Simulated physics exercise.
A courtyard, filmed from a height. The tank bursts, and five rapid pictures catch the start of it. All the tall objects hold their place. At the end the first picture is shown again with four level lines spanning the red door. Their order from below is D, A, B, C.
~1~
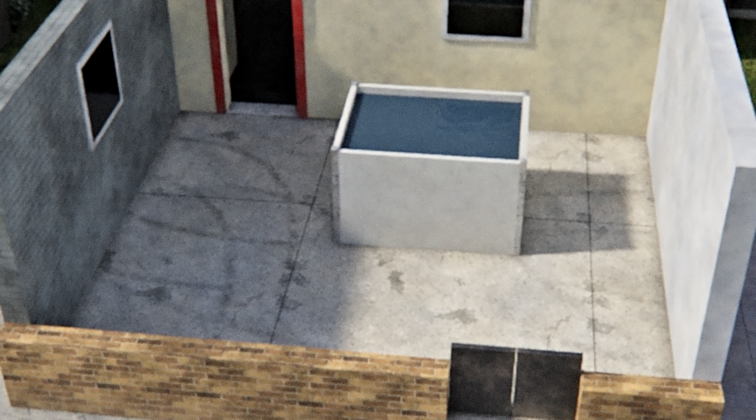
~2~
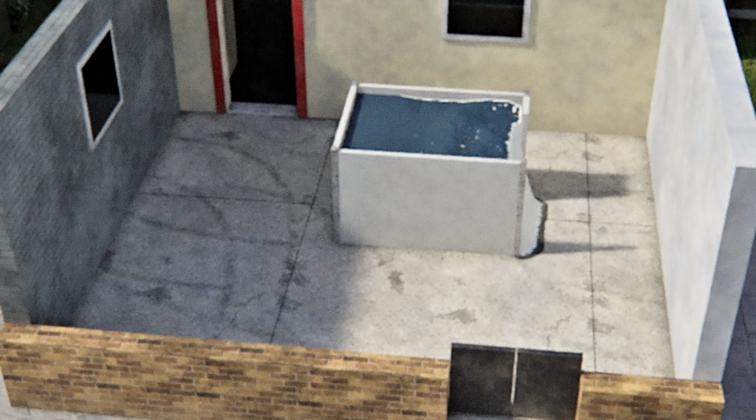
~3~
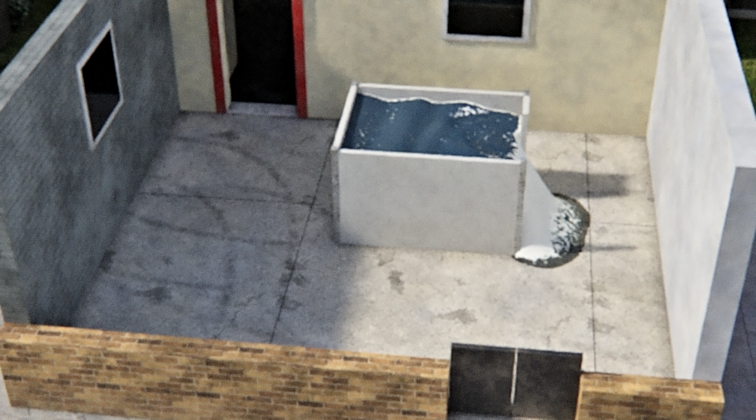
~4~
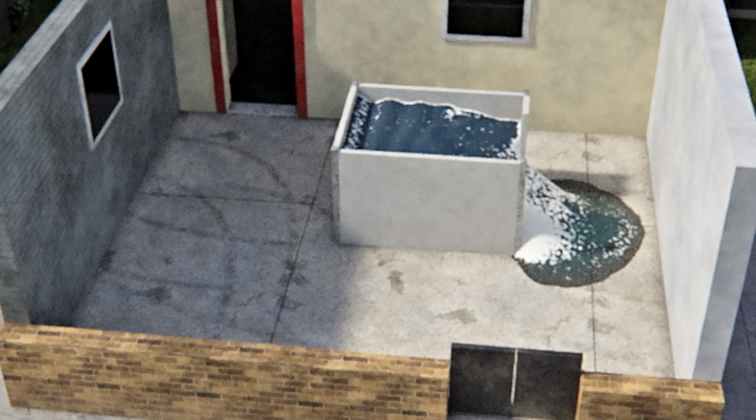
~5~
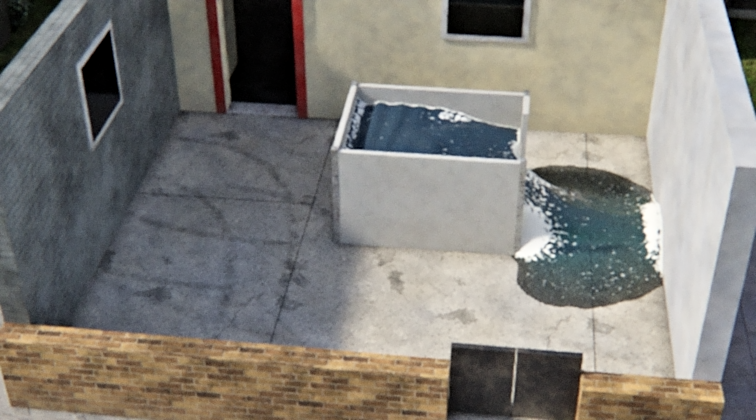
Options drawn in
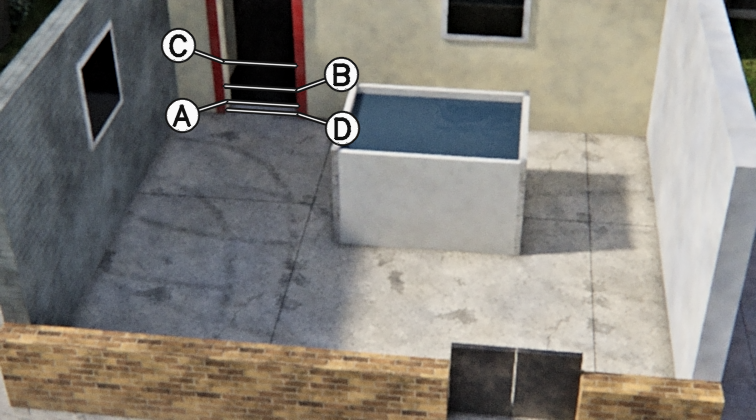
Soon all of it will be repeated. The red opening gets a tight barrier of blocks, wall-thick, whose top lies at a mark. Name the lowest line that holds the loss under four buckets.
A will do.
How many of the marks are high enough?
Three.
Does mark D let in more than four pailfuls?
Yes.
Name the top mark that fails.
Here it is mark D.
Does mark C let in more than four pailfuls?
No.
In white, A at (262, 103); B at (260, 88); C at (259, 63); D at (262, 112); from the bottom up D, A, B, C.
For mark A, a splash gets over, under a bucket.
For mark B, nothing gets over.
For mark C, nothing gets over.
For mark D, about 10 bucketfuls get in.
